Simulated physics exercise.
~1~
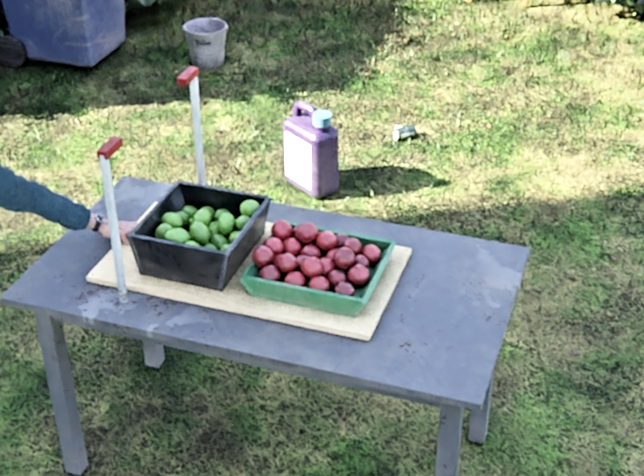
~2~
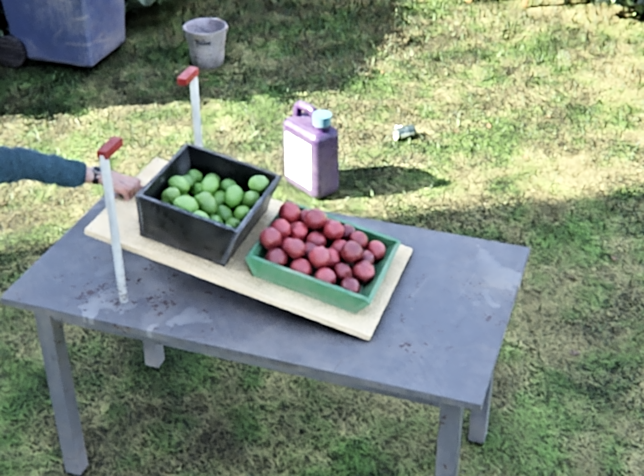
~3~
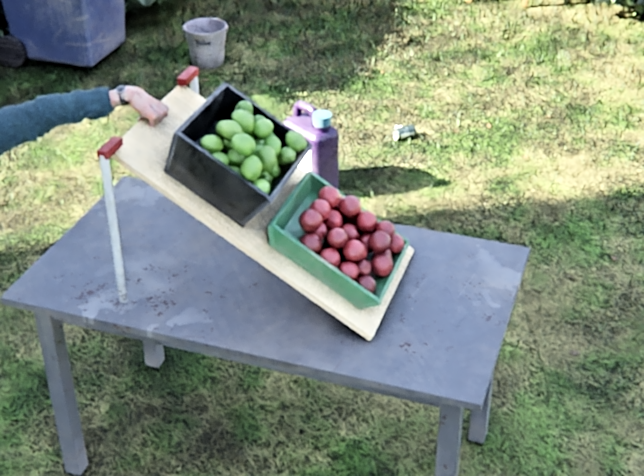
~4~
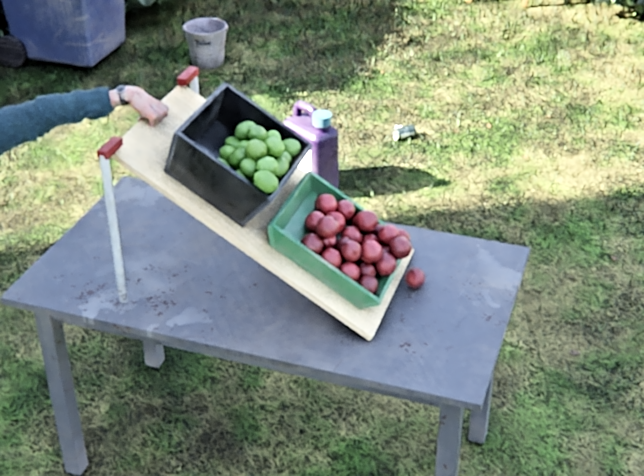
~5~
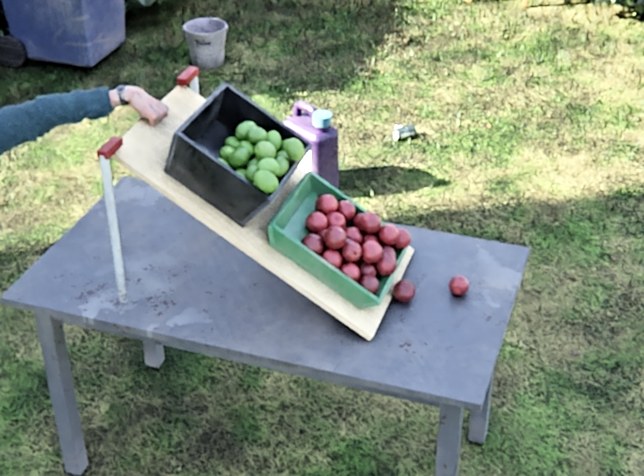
A hand lifting the left end of a board holding crates of limes and red apples, two apples spilling onto the table.
